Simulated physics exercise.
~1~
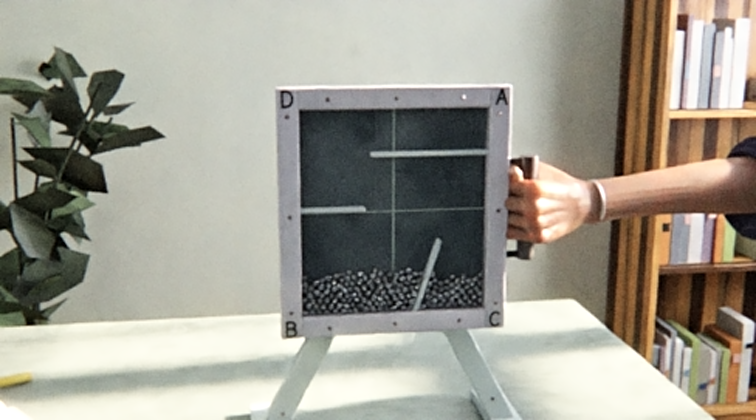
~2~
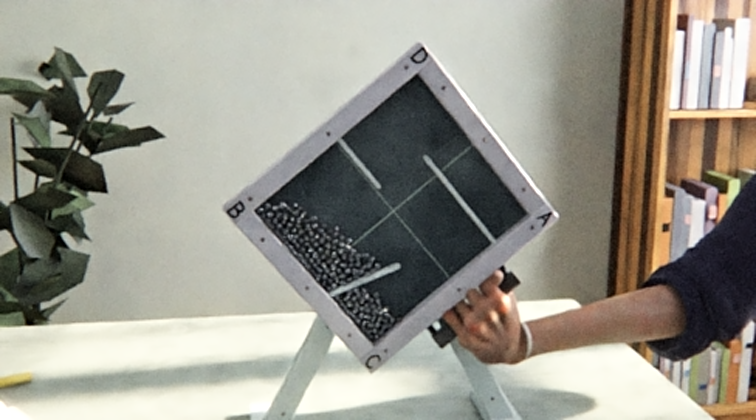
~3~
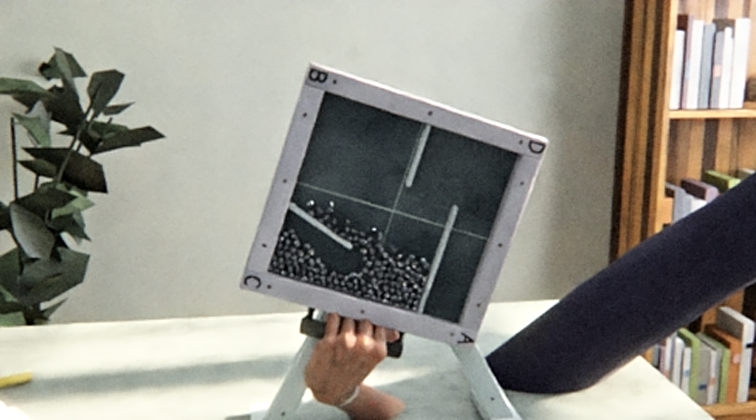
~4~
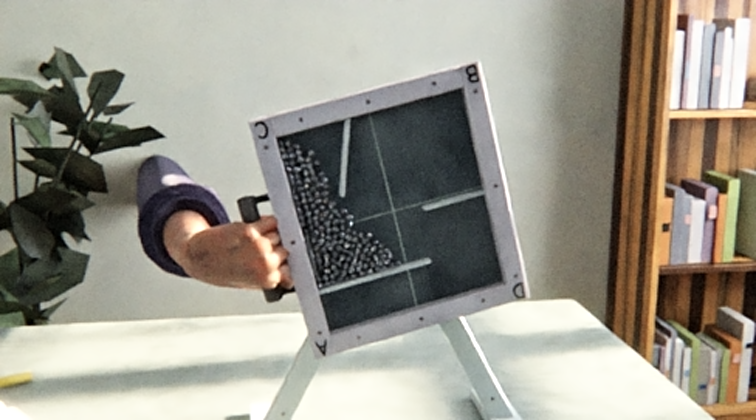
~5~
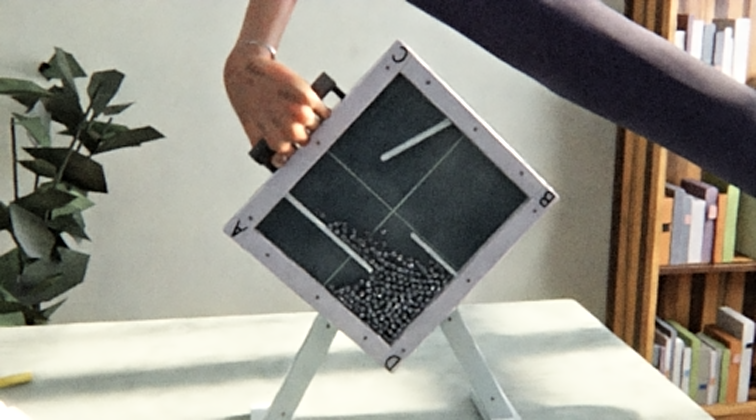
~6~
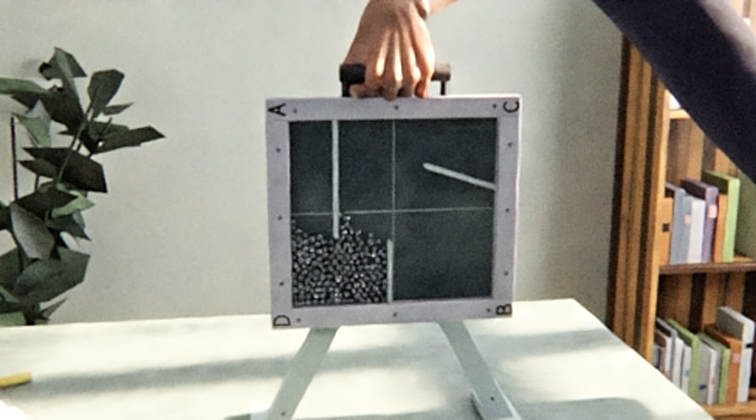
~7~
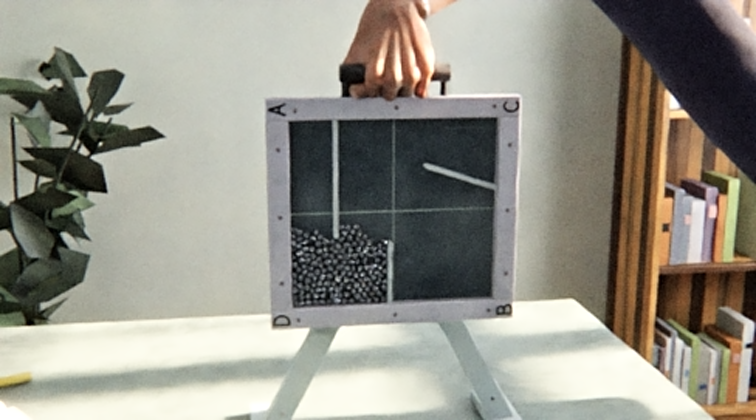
A square maze box full of small steel balls was cranked around on its stand by a hand gripping its handle, the balls tumbling past the inner walls until it stopped with them all heaped in the lower-left quarter, marked D.
